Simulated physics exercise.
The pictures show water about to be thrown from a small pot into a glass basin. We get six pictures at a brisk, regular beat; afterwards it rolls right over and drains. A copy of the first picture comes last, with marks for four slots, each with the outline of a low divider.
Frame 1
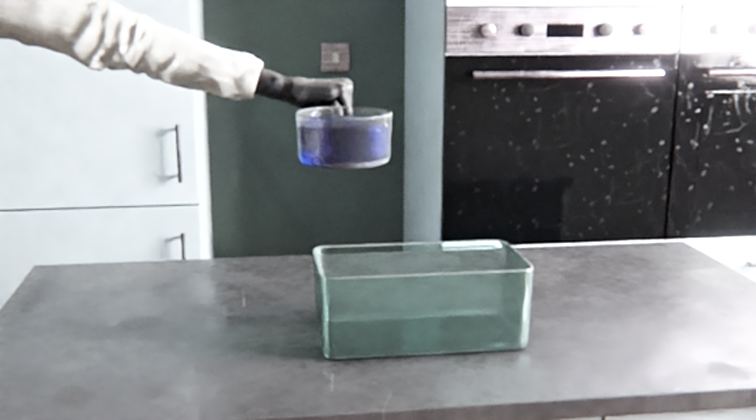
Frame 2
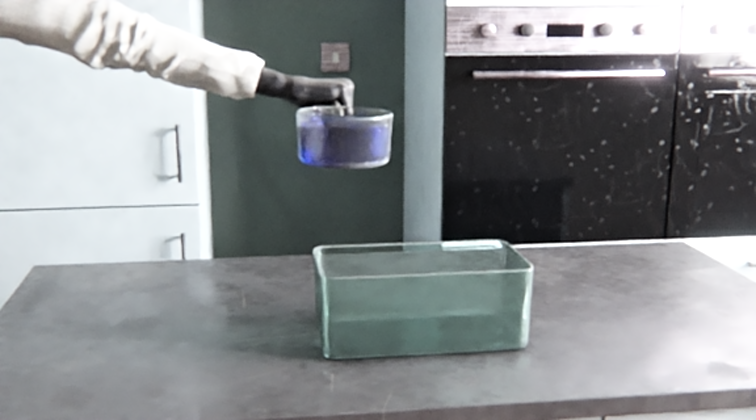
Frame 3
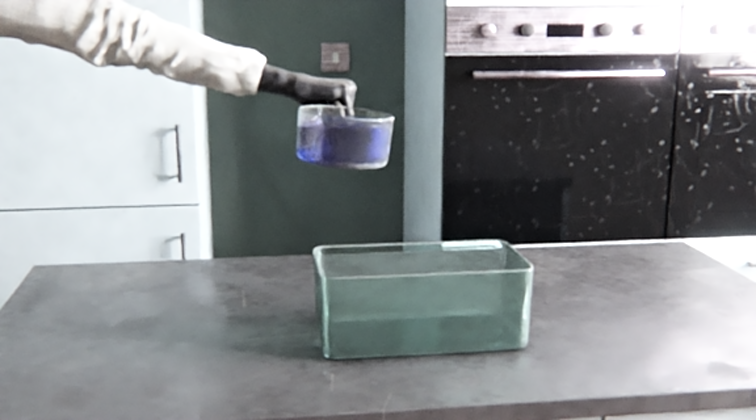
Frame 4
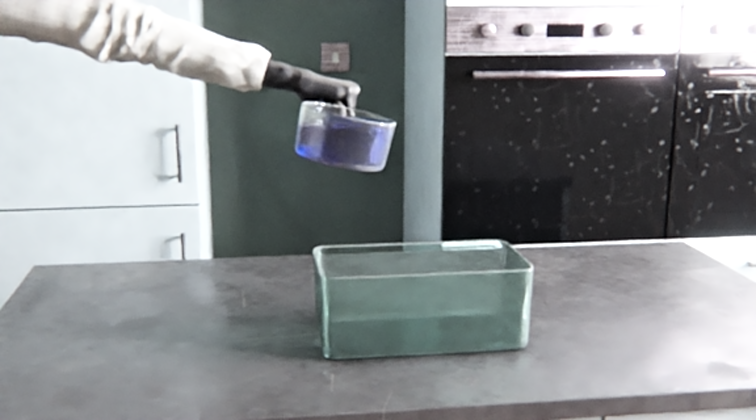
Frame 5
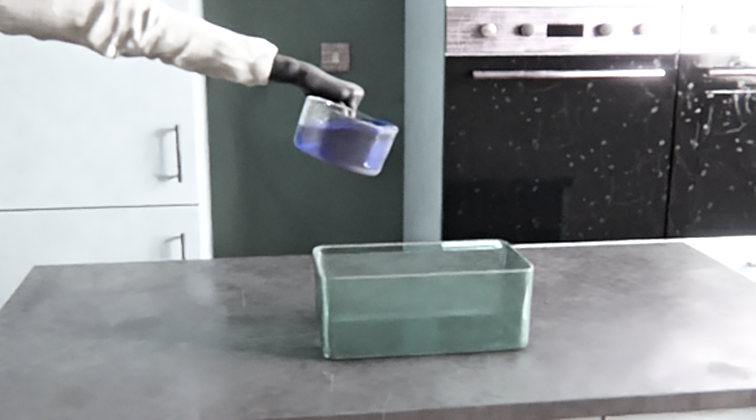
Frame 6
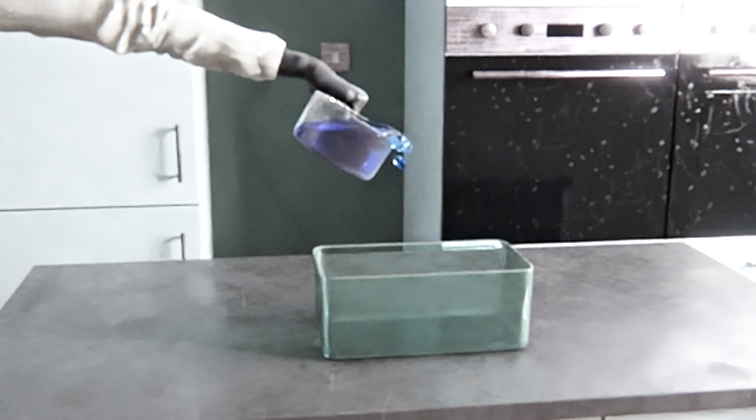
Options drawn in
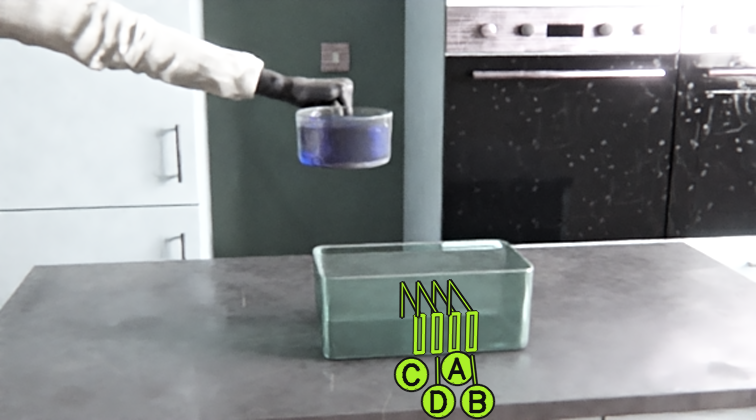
The clip shows a dark-gloved hand holding a small clear pot of blue-purple liquid above a rectangular glass basin on a grey counter, gradually tilting it to the right until some liquid comes over the lip.
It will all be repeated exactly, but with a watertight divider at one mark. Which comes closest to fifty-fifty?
A.
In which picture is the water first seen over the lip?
Picture 5.
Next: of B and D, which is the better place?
It is D.
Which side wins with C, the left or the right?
The right one.
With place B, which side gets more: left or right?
The left side.
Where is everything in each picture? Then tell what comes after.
In the first frame, upright, lip at (389, 111); basin from (323, 358) to (527, 347); nothing has left yet.
In the second frame, upright, lip at (390, 112); nothing has left yet.
In the third frame, tipped about 6°, lip at (391, 116); nothing has left yet.
In the fourth frame, tipped about 12°, lip at (393, 121); nothing has left yet.
In the fifth frame, tipped about 21°, lip at (394, 129); water is over the lip, down to (394, 129).
In the sixth frame, tipped about 32°, lip at (395, 138); water is over the lip, down to (402, 166).
On the marked copy, A at (454, 356); B at (472, 355); C at (419, 358); D at (437, 357).
For place A, about 52 % ends left of the wall and 47 % right of it.
For place B, about 86 % ends left of the wall and 13 % right of it.
For place C, about 12 % ends left of the wall and 87 % right of it.
For place D, about 27 % ends left of the wall and 71 % right of it.
